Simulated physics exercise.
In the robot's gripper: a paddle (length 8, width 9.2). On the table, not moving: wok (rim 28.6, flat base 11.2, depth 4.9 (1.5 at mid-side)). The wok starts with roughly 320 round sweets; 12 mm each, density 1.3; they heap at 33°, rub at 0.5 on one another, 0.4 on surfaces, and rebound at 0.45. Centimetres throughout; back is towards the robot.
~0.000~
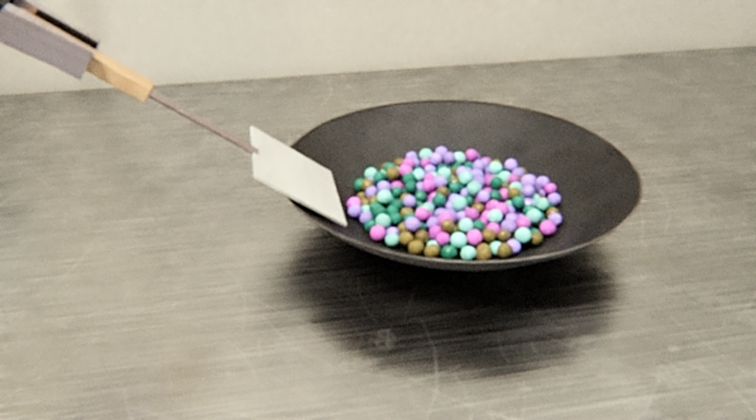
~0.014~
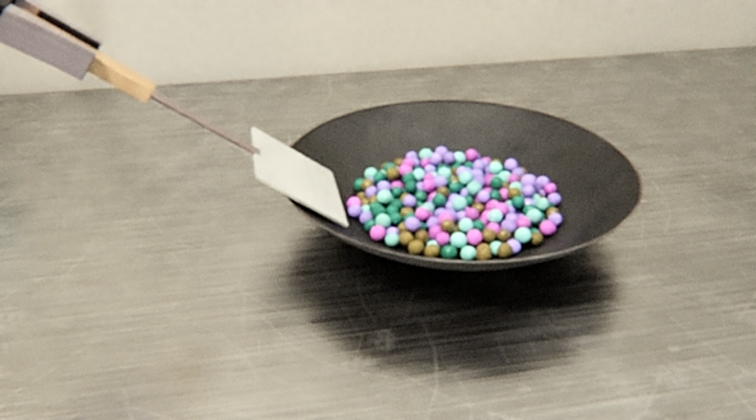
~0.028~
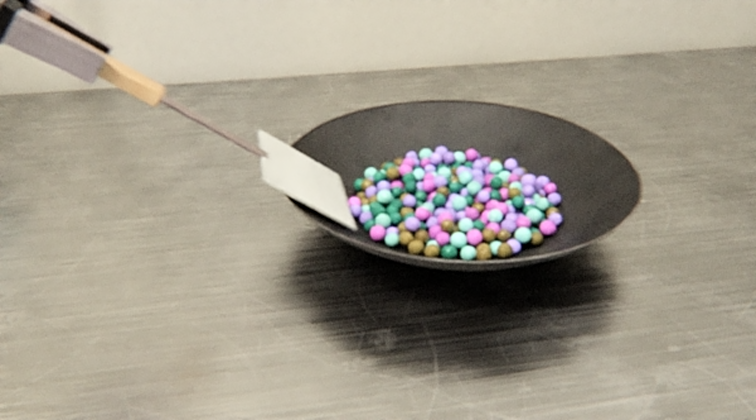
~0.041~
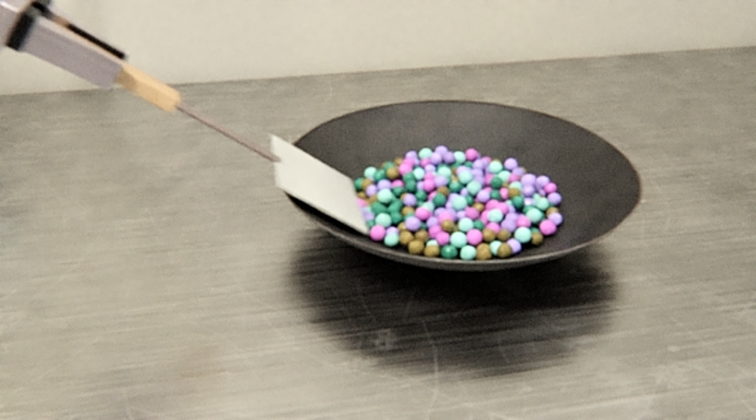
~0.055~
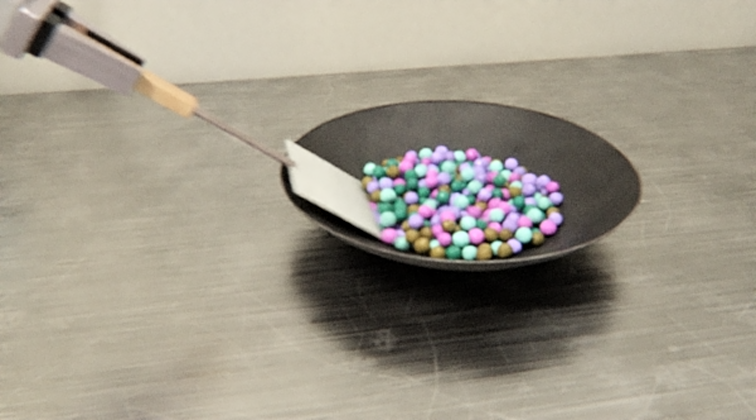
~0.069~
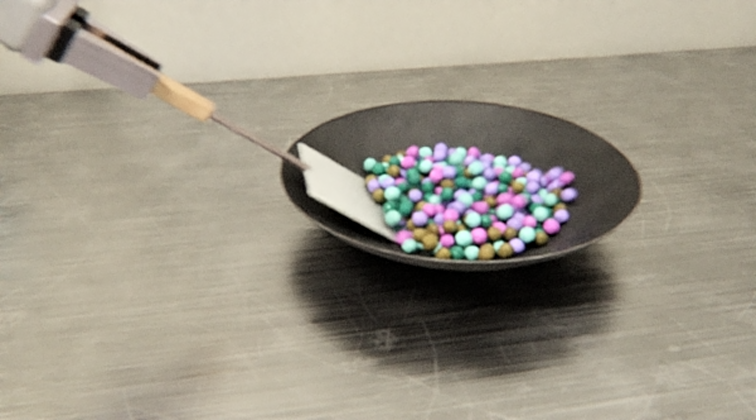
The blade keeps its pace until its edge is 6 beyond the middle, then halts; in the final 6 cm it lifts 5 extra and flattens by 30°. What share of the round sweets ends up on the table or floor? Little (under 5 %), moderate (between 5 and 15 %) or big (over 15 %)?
On the table or floor the share is moderate, between 5 and 15 %.
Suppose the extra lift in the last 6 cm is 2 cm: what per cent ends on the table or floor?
Some 5 per cent.
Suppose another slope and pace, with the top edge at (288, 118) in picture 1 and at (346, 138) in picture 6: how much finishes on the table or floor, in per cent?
About 5 per cent.
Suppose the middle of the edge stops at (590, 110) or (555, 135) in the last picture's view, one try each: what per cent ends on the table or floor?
Some 30 and 15 per cent.
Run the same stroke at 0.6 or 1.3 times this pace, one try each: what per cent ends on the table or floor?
About 0 and 15 per cent.
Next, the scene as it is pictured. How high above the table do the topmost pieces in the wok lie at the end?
Some 5.5 cm.
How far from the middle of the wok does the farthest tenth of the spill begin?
About 45 cm.
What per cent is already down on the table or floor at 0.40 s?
Some 8 per cent.
By 0.12 s, sloping 37°, highest piece 6 above the table; 322 in the wok.
By 0.17 s, sloping 25°, highest piece 6 above the table; 319 in the wok, 3 on the blade or in flight.
By 0.40 s, sloping 7°, highest piece 7 above the table; 295 in the wok, 23 on the table or floor, 4 on the blade or in flight.
By 1.45 s, sloping 7°, highest piece 6 above the table; 295 in the wok, 27 on the table or floor.
Final count, 295 in the wok, 27 on the table or floor. That is 8 % on the table or floor.
